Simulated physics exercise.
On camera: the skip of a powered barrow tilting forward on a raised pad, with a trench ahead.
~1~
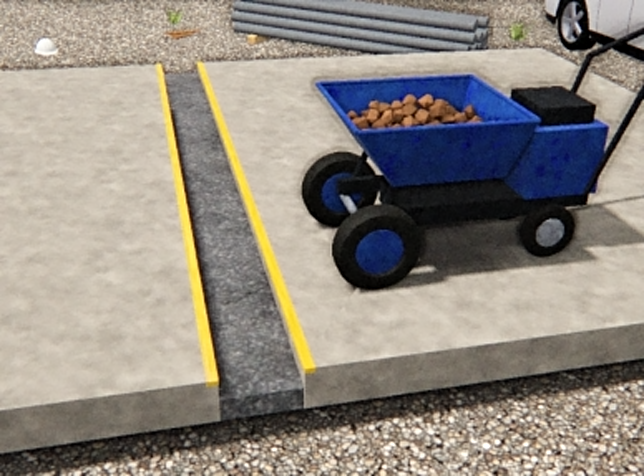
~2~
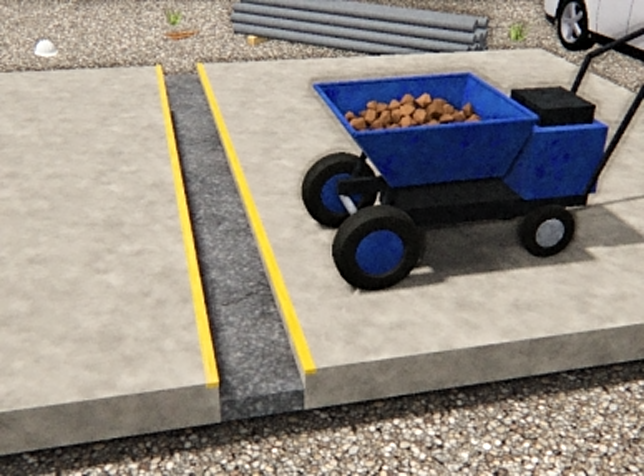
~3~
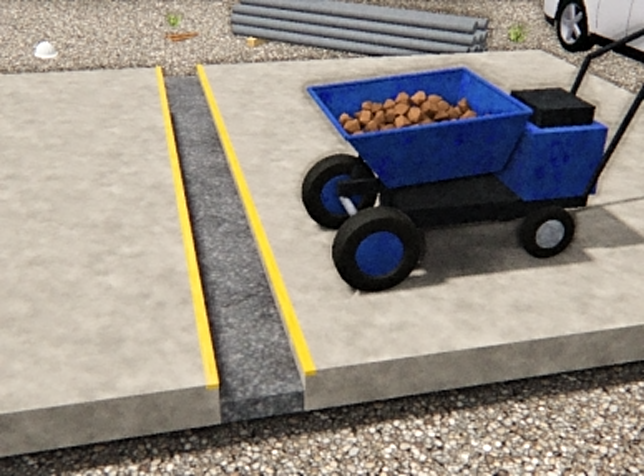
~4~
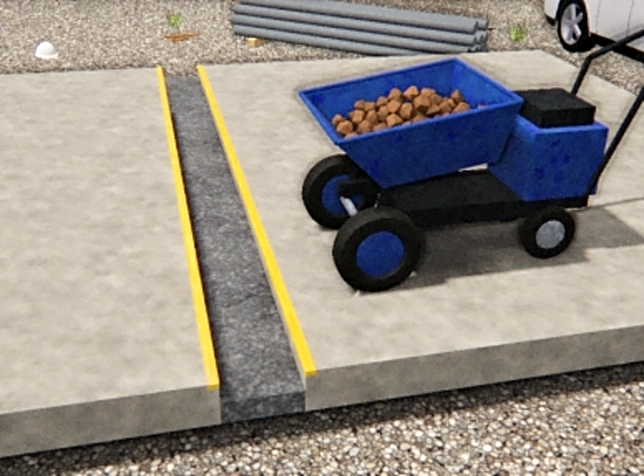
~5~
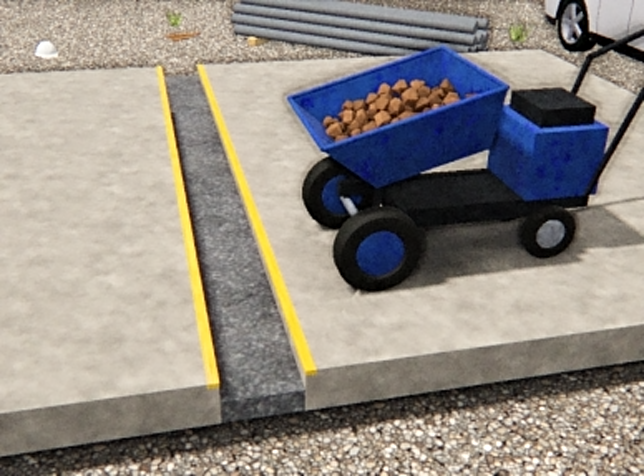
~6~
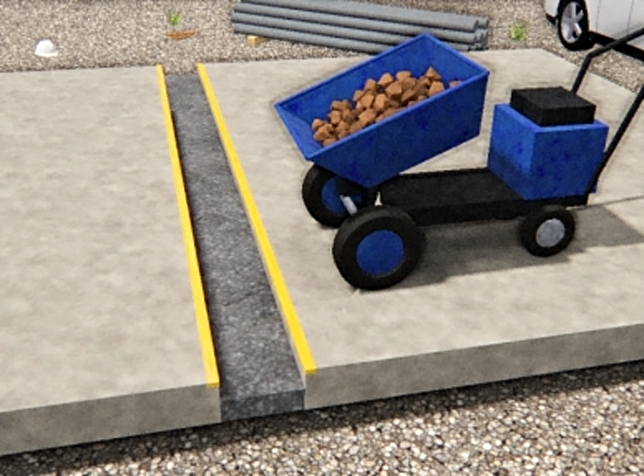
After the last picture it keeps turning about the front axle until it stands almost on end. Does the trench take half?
It catches the larger part.
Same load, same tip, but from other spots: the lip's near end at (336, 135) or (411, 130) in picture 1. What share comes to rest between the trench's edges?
The first gives 40 %, the second 80 %.
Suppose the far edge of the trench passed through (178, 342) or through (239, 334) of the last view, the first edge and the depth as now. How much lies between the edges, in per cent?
Near 90 % and 30 %.
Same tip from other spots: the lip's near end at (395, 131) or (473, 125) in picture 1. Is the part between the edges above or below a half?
In turn: Above a half; under half.
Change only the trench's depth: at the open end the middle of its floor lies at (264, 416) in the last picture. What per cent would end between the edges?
It comes to 80 per cent or so.
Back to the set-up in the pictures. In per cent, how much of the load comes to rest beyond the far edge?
Close to 35 per cent.
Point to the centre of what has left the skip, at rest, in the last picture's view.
Close to (214, 267).
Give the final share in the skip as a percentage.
Roughly 0 in a hundred.
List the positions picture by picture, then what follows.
In the first picture, lip of the skip at (358, 133), level; top of the load at (423, 118), clay clods; first edge of the trench at (295, 326); far edge at (205, 337), the trench over half as wide as the skip, and shallow for its width.
In the second picture, lip of the skip at (355, 135), tipped barely; top of the load at (421, 118).
In the third picture, lip of the skip at (348, 138), tipped barely; top of the load at (441, 119).
In the fourth picture, lip of the skip at (337, 143), tipped a little; top of the load at (433, 113).
In the fifth picture, lip of the skip at (324, 150), tipped clearly; top of the load at (434, 101).
In the sixth picture, lip of the skip at (308, 159), tipped clearly; top of the load at (438, 107); first edge of the trench at (296, 327); far edge at (206, 339).
Soon after the last picture, skip tipped steeply; all in the skip.
A little later, skip tipped right over; about two thirds in the skip; about a quarter in or heaped over the trench; a small part beyond it; a stray few falling.
Later still, skip tipped right over; a small part in the skip; about two thirds in or heaped over the trench; about a third beyond it.
At rest, skip tipped right over; about two thirds in or heaped over the trench; about a third beyond it.
